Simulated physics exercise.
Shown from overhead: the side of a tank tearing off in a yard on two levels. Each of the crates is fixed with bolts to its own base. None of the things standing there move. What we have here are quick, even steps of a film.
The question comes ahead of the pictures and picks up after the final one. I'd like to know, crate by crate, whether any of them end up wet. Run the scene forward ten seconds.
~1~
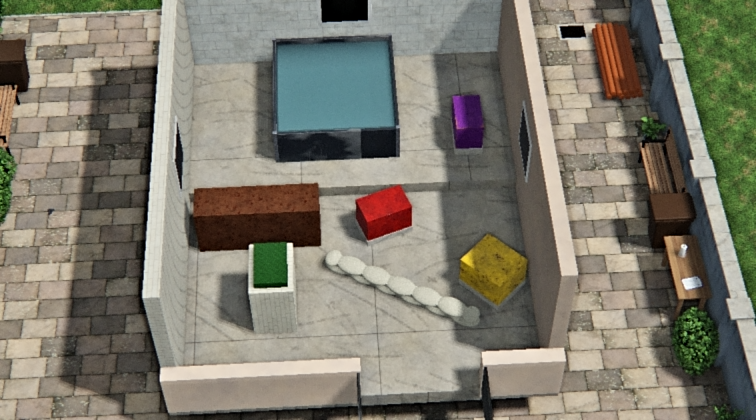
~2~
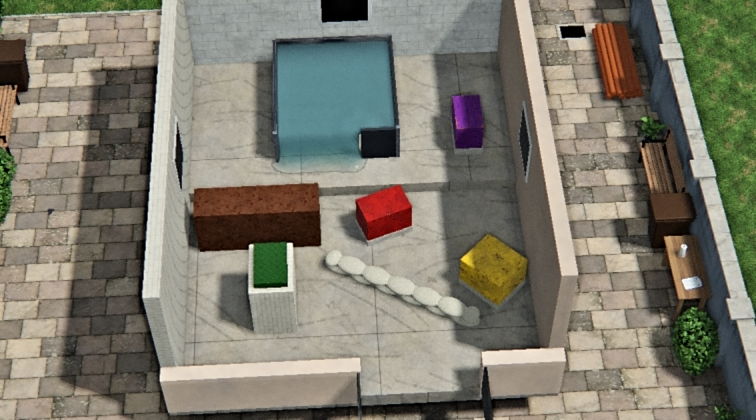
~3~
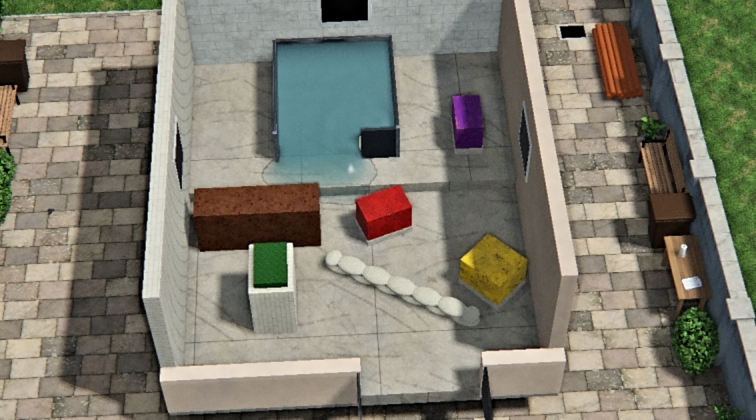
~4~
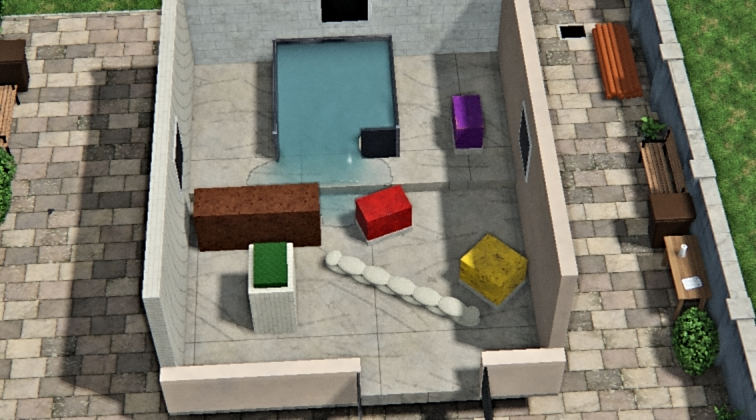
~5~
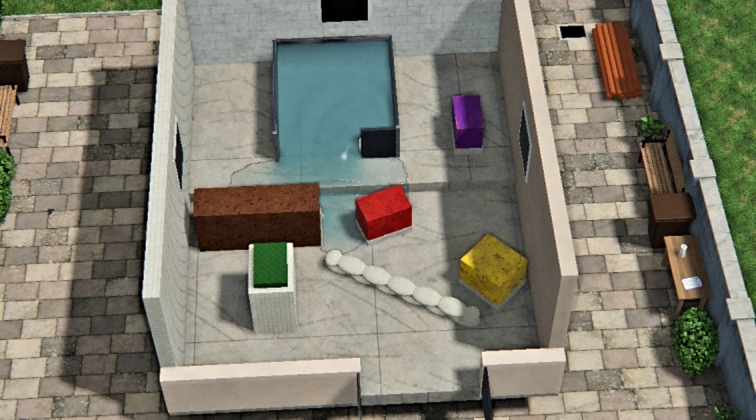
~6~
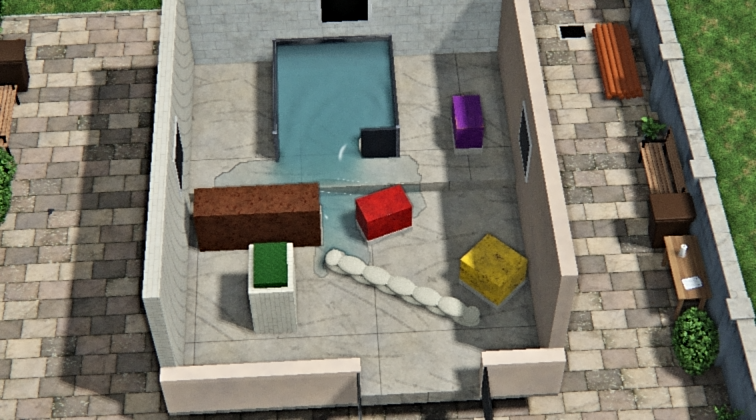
Here is how they end up: The red crate gets wet; the yellow crate gets wet; the purple crate is left dry.
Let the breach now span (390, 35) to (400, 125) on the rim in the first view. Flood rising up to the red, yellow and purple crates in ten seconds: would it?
Well, red is doused and yellow is doused, but purple is doused.
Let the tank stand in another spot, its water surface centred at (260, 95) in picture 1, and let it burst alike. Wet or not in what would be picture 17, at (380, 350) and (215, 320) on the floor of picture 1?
Untouched, then submerged.
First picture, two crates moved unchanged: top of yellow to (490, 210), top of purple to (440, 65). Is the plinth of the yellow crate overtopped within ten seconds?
The yellow crate simply gets reached.
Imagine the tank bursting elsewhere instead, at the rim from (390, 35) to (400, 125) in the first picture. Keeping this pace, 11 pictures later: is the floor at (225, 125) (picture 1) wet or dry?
Result for the point: Spared.
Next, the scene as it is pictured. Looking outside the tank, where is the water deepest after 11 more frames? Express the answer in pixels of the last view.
Deepest point: About (191, 205).
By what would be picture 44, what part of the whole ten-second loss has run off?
That comes to 25 per cent, as I work it out.
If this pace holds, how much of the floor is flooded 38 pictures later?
My estimate is roughly 75 percent.
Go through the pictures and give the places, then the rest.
In the first frame, still water in the water tank at (334, 86).
In the second frame, the front is at (275, 163), out from the gap at (320, 150).
In the third frame, the front is at a hidden place, out from the gap at (320, 151).
In the fourth frame, the front is at a hidden place, out from the gap at (320, 152).
In the fifth frame, the front is at (342, 250), out from the gap at (320, 152).
In the sixth frame, water pours out at (320, 151) and has run to (361, 266).
A moment on, water covers 20 % of the floor; the red crate water round its plinth, the yellow crate water round its plinth, the purple crate not reached.
Next, water covers 50 % of the floor; the red crate water round its plinth, the yellow crate water round its plinth, the purple crate water round its plinth.
Then, water covers 65 % of the floor; the red crate water round its plinth, the yellow crate water round its plinth, the purple crate water round its plinth.
Later, water covers 75 % of the floor; the red crate water round its plinth, the yellow crate water round its plinth, the purple crate water round its plinth.
In the end, water covers 80 % of the floor; the red crate was topped, the yellow crate was topped, the purple crate stayed above the water.
